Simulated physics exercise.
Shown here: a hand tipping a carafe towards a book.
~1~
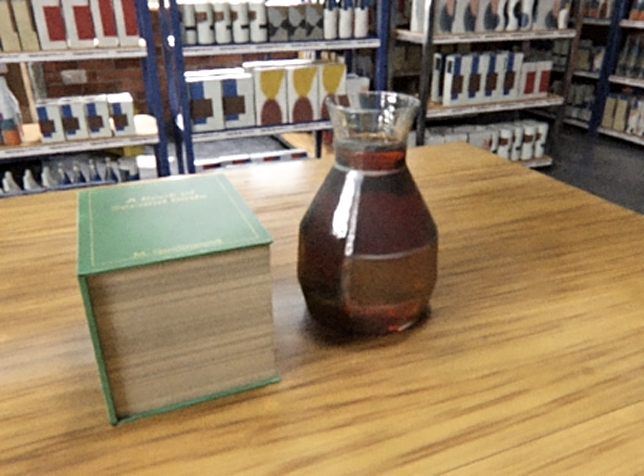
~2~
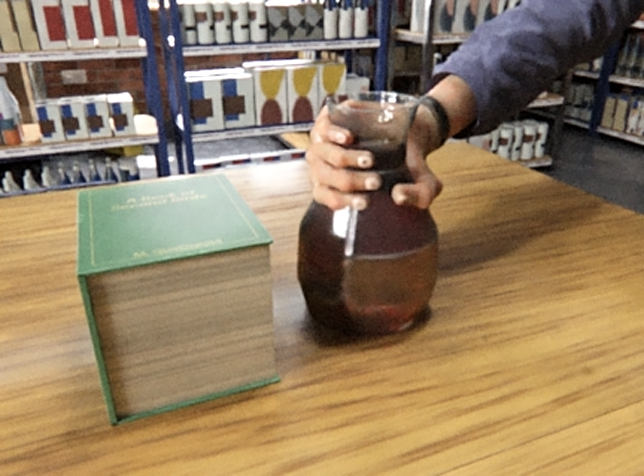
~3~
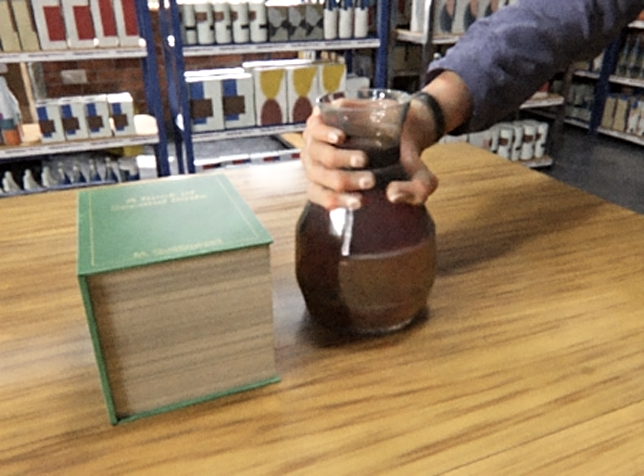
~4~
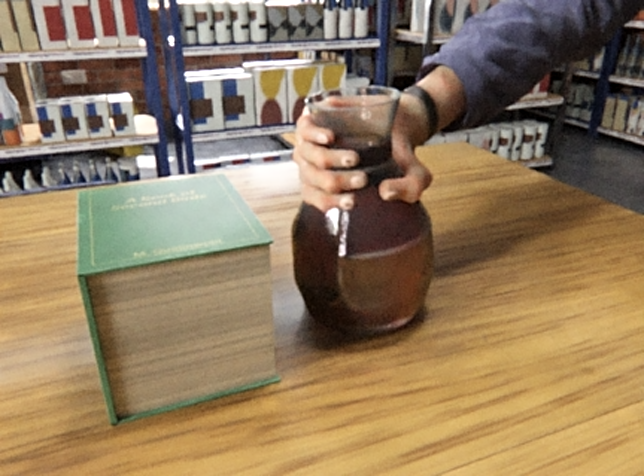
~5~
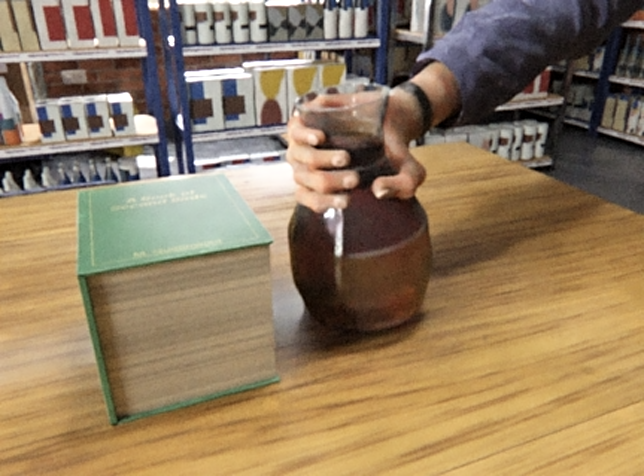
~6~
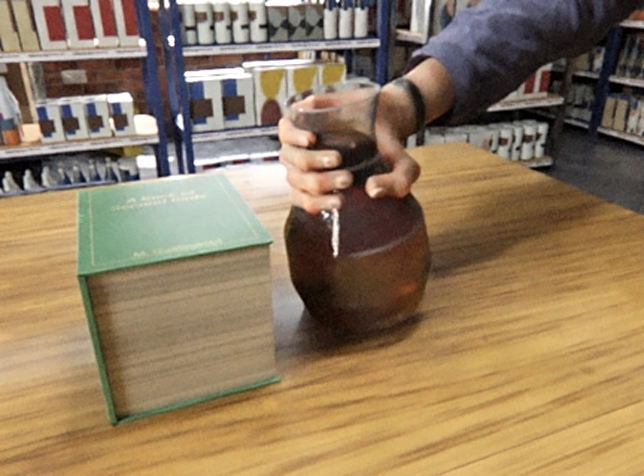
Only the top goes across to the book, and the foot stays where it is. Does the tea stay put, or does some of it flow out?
The tea stays put.
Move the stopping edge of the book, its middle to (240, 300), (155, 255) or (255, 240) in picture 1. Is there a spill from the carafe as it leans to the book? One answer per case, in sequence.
Taking each try in turn, it splashes out, then splashes out, then makes it through.
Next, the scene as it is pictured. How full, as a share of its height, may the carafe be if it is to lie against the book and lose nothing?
I'd say something like 90 in a hundred.
Soon after, the carafe leans by about 20°; nothing has left it.
Later, the carafe leans by about 30°; nothing has left it.
In the end, the carafe leans by about 35°, against the book; nothing has left it.
